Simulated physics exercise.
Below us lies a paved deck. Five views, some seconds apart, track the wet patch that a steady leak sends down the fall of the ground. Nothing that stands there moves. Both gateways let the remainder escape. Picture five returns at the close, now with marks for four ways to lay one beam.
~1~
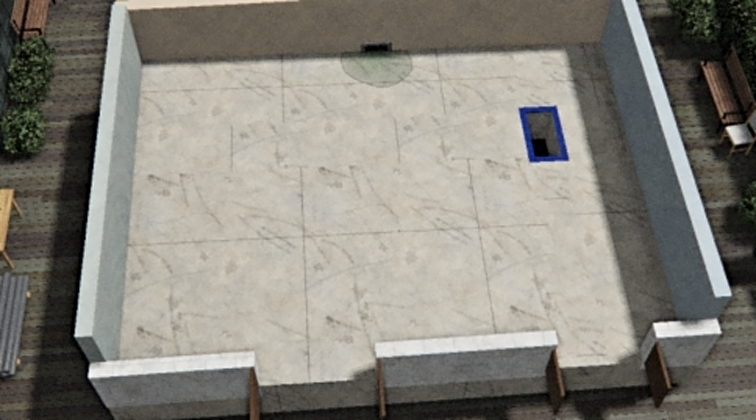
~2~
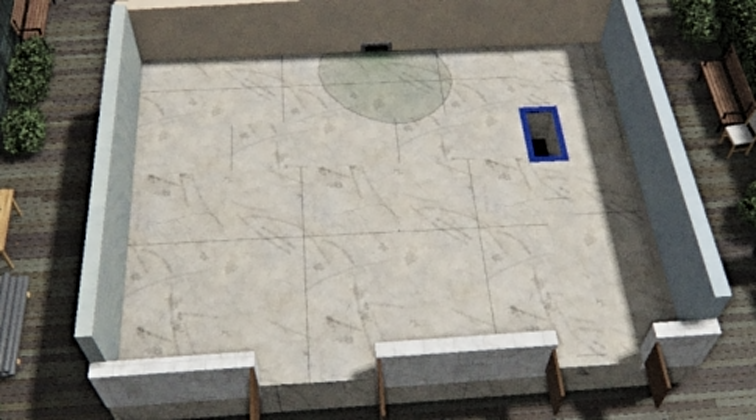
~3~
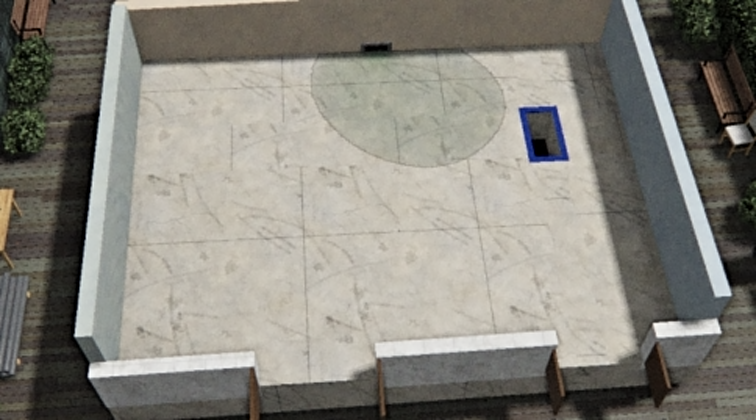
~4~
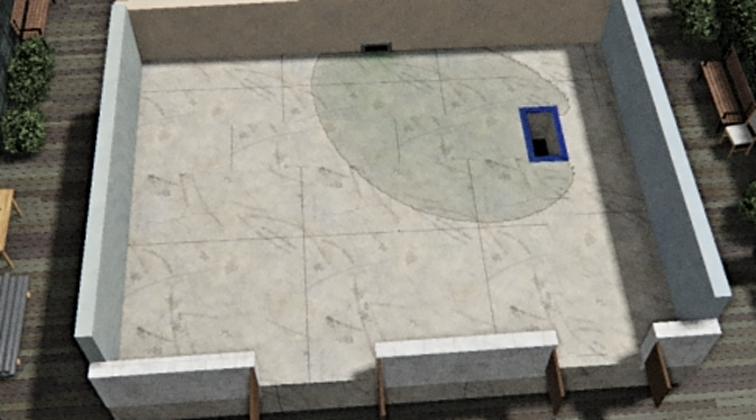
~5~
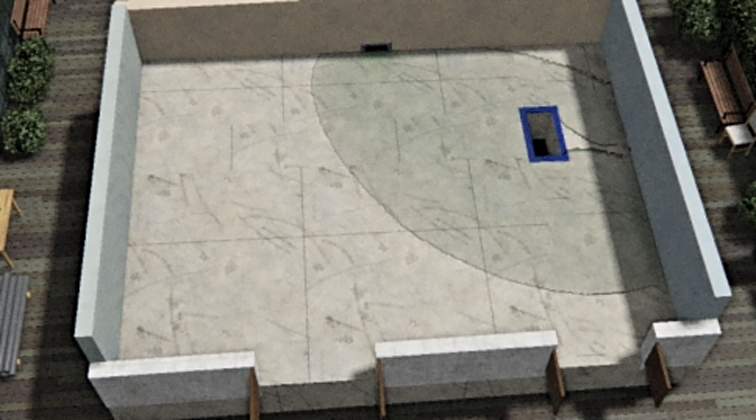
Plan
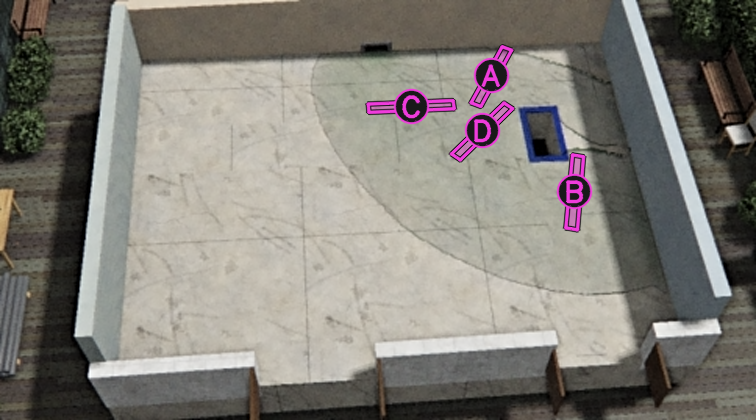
A wet patch spreads across a pale paved deck, seen from a high, fixed viewpoint and enclosed by low walls with gaps along the near side. A small dark outlet sits at the far wall, a blue-rimmed pit lies toward the right, and benches and greenery stand outside. From the outlet, the greenish-grey patch widens toward the viewer and rightward, surrounds the pit, and reaches the shaded right side.
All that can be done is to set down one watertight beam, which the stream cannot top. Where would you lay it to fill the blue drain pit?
The best spot is B.
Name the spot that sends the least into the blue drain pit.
That is spot D.
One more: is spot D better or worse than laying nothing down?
Spot D is worse.
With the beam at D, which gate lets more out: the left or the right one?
More leaves on the right.
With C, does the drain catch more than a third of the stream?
No.
On the marked copy, A from (475, 104) to (506, 48); B from (571, 228) to (578, 155); C from (368, 108) to (453, 104); D from (455, 156) to (508, 105).
With A, about 21 % of the stream goes into the blue drain pit, about 77 % out by the gates.
With B, about 39 % of the stream goes into the blue drain pit, about 58 % out by the gates.
With C, about 25 % of the stream goes into the blue drain pit, about 73 % out by the gates.
With D, about 5 % of the stream goes into the blue drain pit, about 93 % out by the gates.
